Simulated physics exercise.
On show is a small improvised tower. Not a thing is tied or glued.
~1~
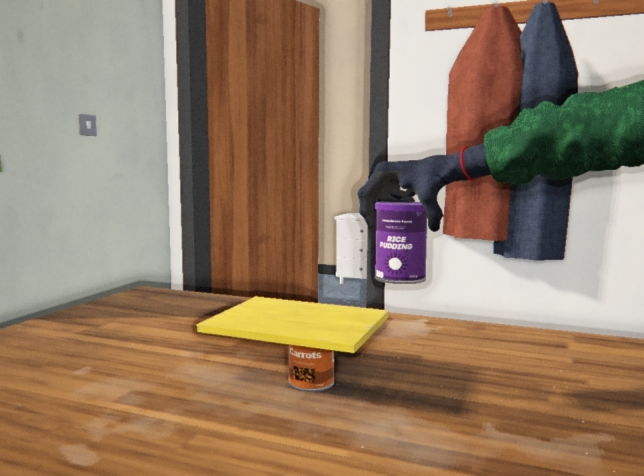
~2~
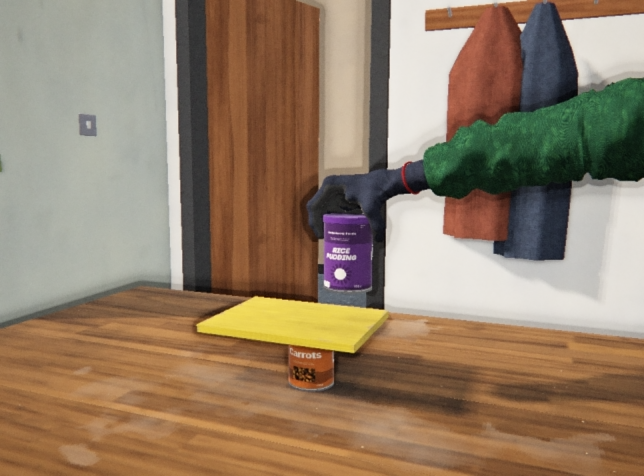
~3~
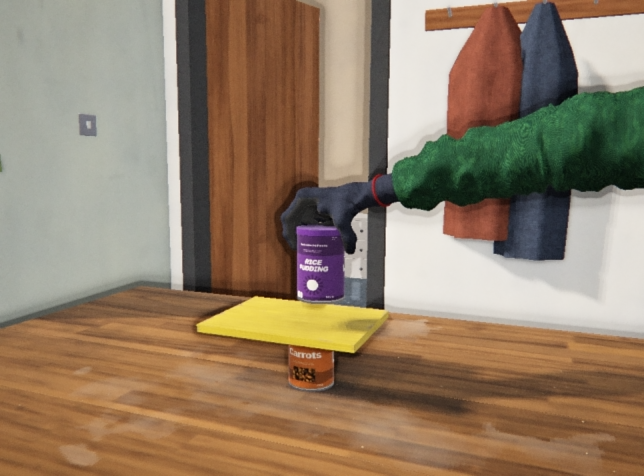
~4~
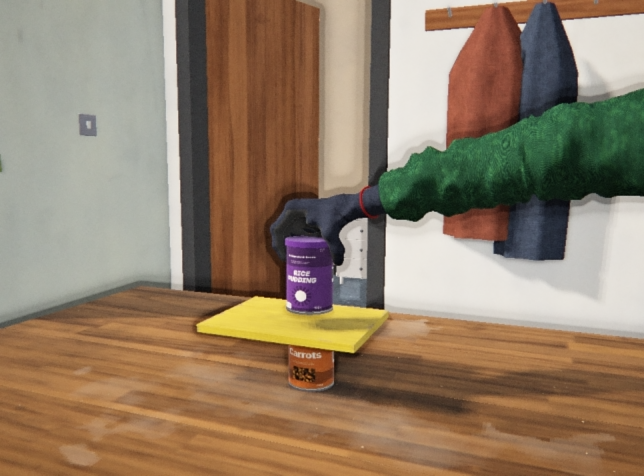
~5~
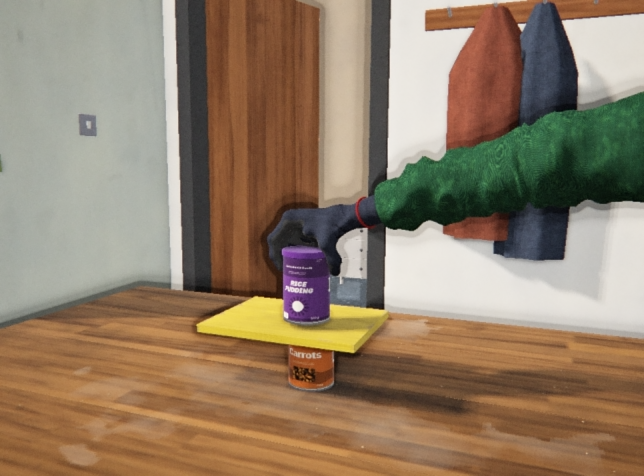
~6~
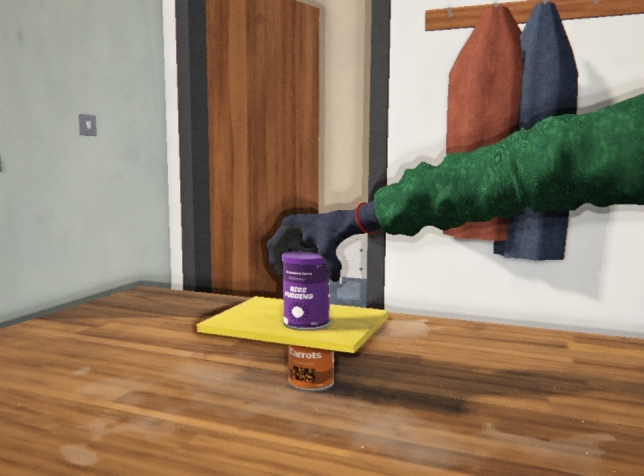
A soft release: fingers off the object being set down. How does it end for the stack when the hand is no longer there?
I'd say it stands firm, no trouble.
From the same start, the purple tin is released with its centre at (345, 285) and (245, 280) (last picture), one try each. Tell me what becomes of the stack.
Trial 1 - stable; trial 2 - collapsed.
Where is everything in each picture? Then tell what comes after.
Still above its spot; purple tin (401, 242); orange tin (312, 354), in the first picture.
Still above its spot; purple tin (348, 252); orange tin (312, 354), in the second picture.
Still above its spot; purple tin (321, 263); orange tin (312, 354), in the third picture.
Still above its spot; purple tin (310, 274); orange tin (312, 354), in the fourth picture.
Still above its spot; purple tin (307, 284); orange tin (312, 354), in the fifth picture.
In place under the hand; purple tin (307, 290); orange tin (312, 354), in the sixth picture.
Then, 0.40 s on from there, no change.
Then, 1.10 s on from there, purple tin resting near (306, 291).
In the end, all 3 unmoved. At the end, from the last picture's camera, purple tin near (307, 291). The stack holds.
